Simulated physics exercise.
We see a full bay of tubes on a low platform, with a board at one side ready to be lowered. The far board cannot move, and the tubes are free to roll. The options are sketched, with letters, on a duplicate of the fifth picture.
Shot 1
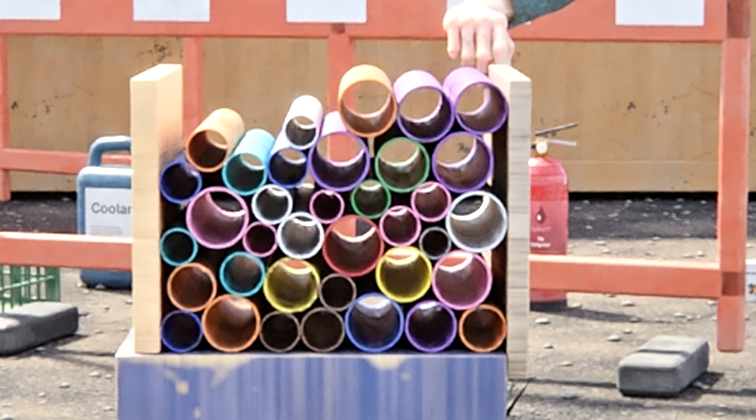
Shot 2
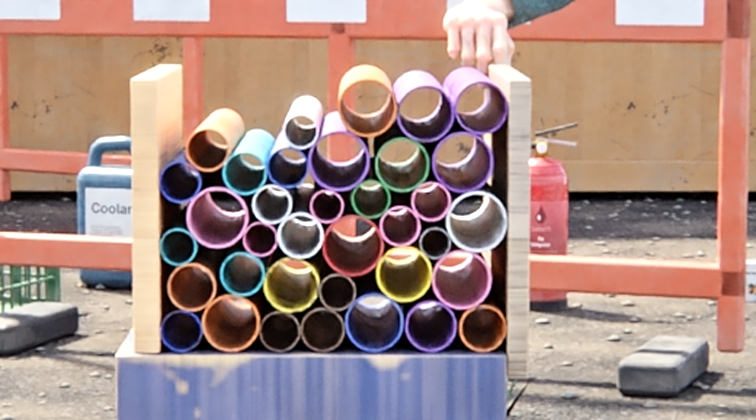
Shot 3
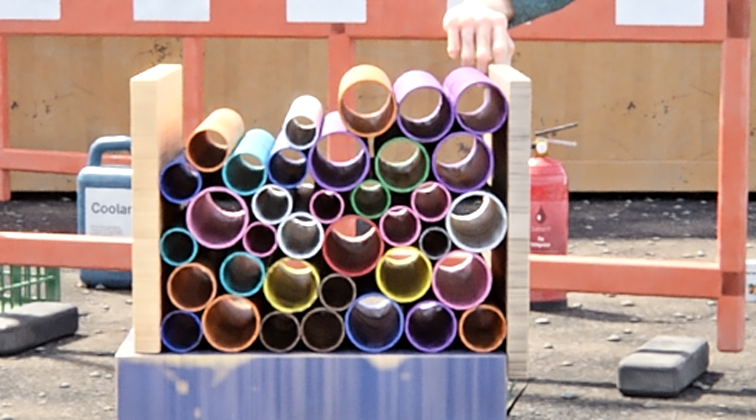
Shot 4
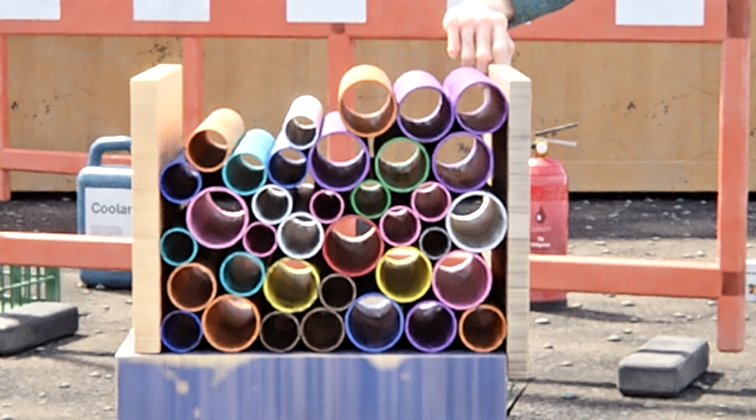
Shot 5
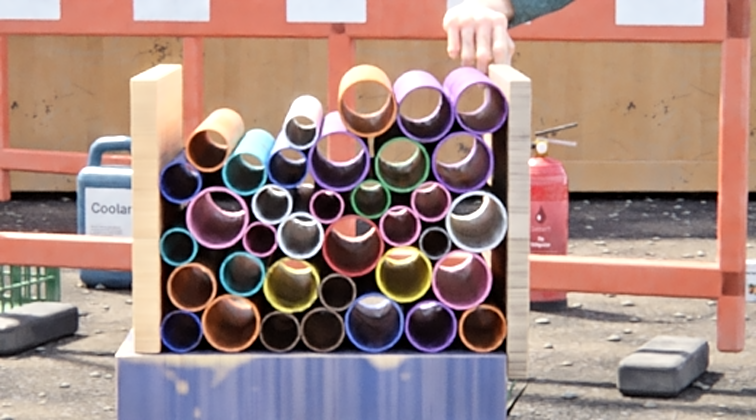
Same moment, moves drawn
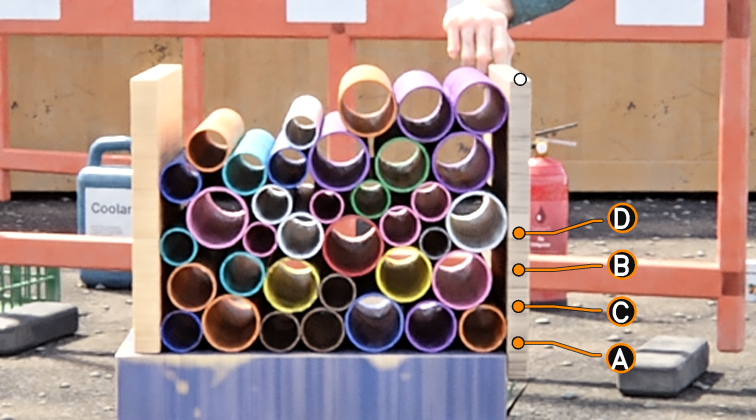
The footage shows colourful tubes stacked between two upright wooden boards on a low platform, with a hand resting at the top of the right board. The hand and tubes stay in place, with no clear movement.
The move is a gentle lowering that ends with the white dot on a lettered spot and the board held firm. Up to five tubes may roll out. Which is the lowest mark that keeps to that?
The last mark within the limit is D.
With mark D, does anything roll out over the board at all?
Yes, at D.
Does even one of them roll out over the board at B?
Yes.
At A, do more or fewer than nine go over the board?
It loses more than nine.
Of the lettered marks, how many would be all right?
One of them.
On the copy, A at (518, 343); B at (519, 270); C at (518, 306); D at (519, 233); the white dot at (520, 79).
On D. First, top of the board (508, 149).
Then, top of the board (508, 229).
Finally, top of the board (508, 232), two out over the board.
By contrast, A more than five out over the board; B more than five out over the board; C more than five out over the board.
